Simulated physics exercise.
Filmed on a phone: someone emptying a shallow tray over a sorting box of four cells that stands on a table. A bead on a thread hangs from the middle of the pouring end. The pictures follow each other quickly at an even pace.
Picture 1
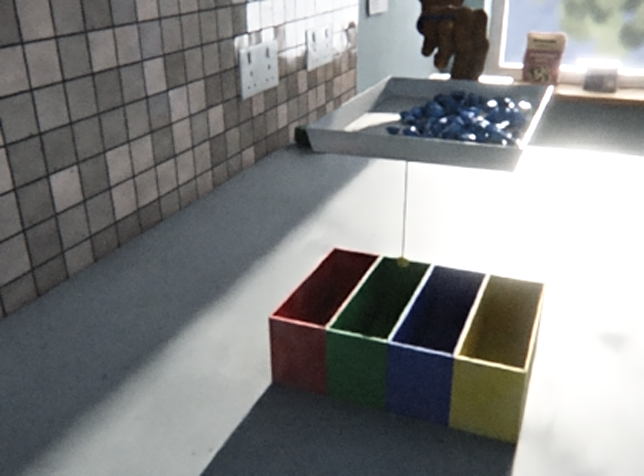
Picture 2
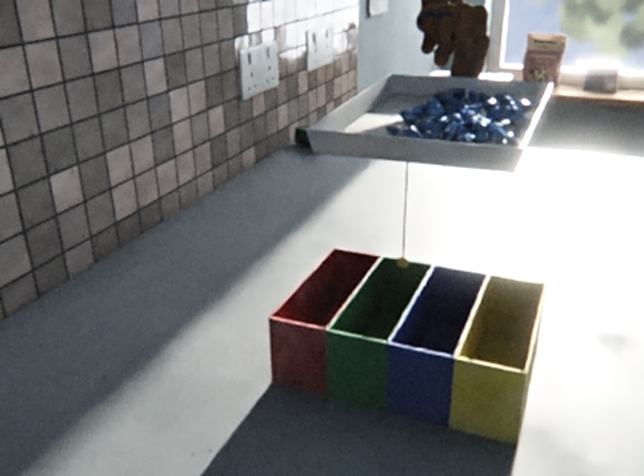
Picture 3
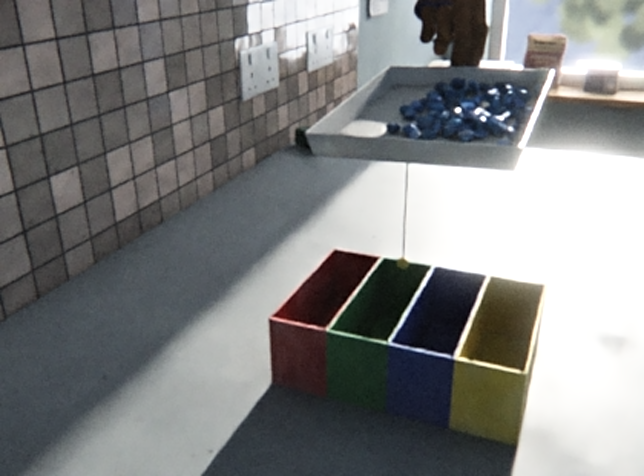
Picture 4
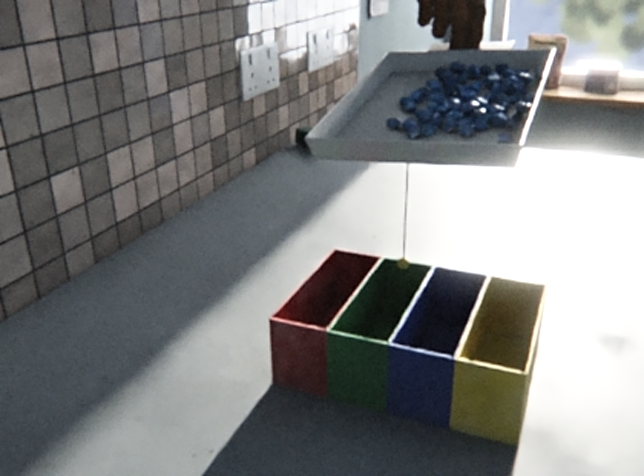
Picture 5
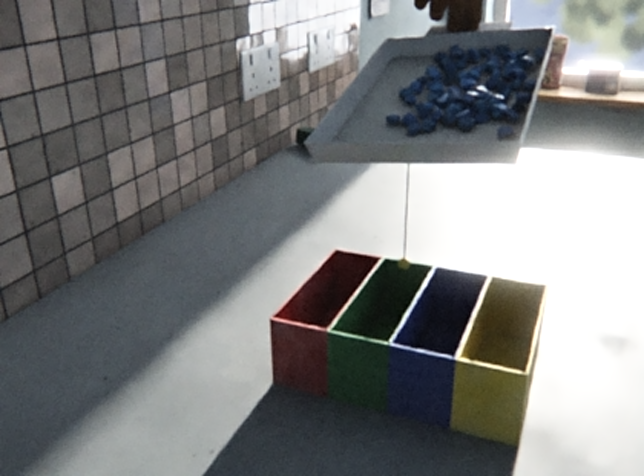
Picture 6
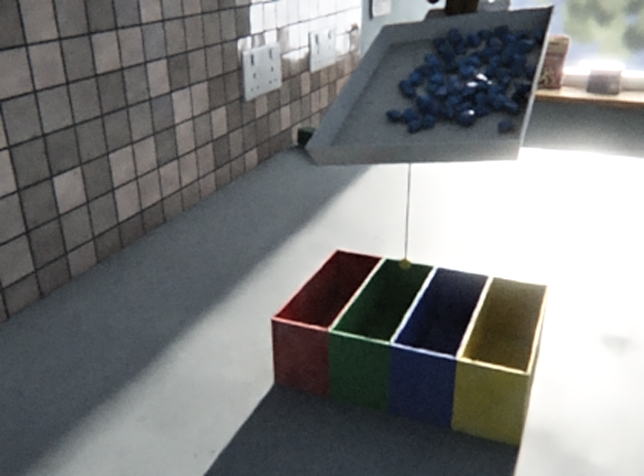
In this clip, a hand at the far side raises the back of a shallow gray tray of dark blue stones, steepening its slant as its near edge dips slightly left above a box with red, green, blue and yellow cells.
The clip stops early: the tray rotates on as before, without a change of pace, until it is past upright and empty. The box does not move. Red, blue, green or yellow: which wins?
The red one ends fullest.
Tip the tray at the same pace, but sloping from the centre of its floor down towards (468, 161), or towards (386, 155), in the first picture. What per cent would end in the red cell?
About 0 and 40 per cent.
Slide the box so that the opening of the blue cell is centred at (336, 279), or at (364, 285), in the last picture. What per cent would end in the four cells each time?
Roughly 100 per cent, and 100 per cent.
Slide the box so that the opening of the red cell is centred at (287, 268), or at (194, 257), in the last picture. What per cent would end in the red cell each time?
The first gives 30 %, the second 0 %.
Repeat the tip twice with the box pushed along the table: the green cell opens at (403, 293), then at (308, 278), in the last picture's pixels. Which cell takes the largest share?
First the cell in red, then the green cell.
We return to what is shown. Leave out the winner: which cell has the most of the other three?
In second place: That green cell.
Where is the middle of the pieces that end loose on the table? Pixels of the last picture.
At about (225, 335).
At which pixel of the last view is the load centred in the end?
Close to (314, 345).
Soon after the last picture, tray tipped steeply; nearly all on the tray; a stray few falling or outside the box.
A little later, tray tipped past a quarter turn; about a third on the tray; about a third in the red cell; a small part in the green cell; about a quarter falling or outside the box.
Later still, tray tipped past a quarter turn; about half in the red cell; a small part in the green cell; about a third falling or outside the box.
At rest, tray tipped past a quarter turn; about half in the red cell; a small part in the green cell; none in the yellow cell; none in the blue cell; about a third outside the box.
